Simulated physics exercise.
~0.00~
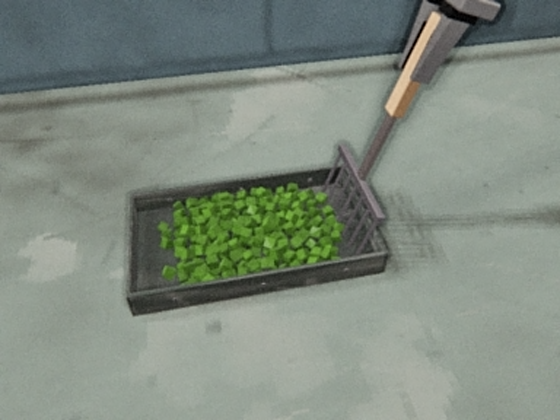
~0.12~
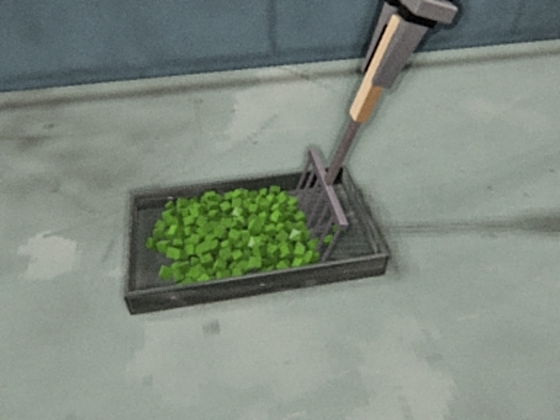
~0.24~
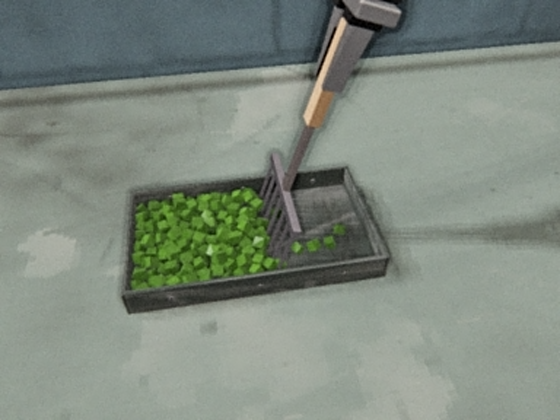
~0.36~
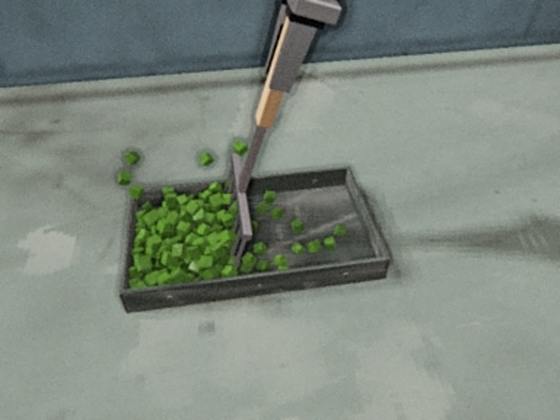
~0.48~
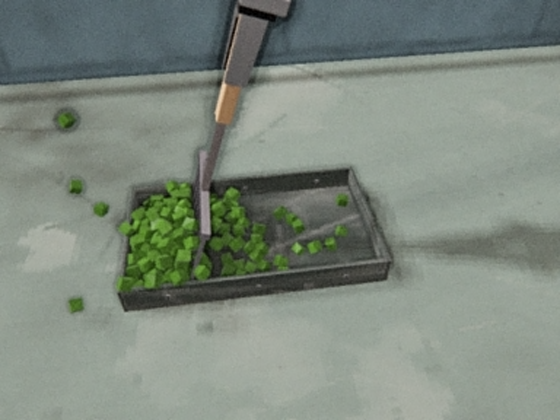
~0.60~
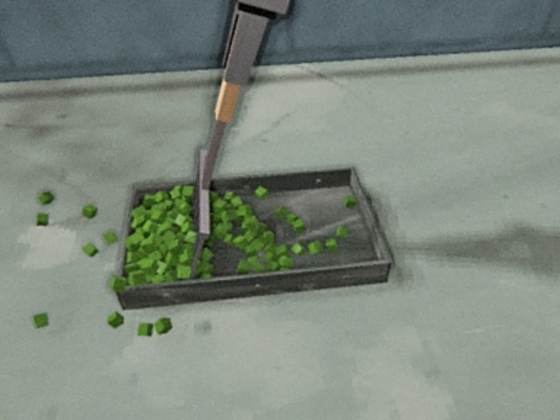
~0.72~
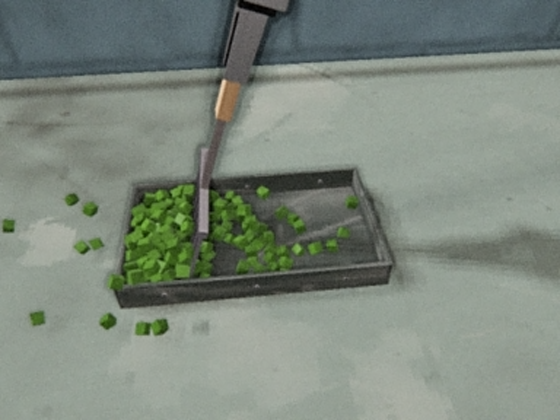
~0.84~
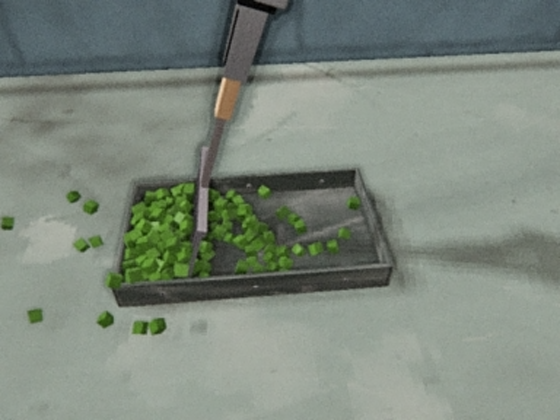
To begin with, a robot arm holds a comb-like tool at the right end of a dark, shallow trough heaped with small green cubes. The comb sweeps left through the trough, pushing the cubes into a pile toward the left end, while a few slip behind it. As it nears that end, the pile steepens and several cubes fly over the edges. The comb then stops, and cubes slump back to its right while others drop around the trough. Finally the tool stays still, with most cubes inside and a handful scattered on the surface to the left and in front.
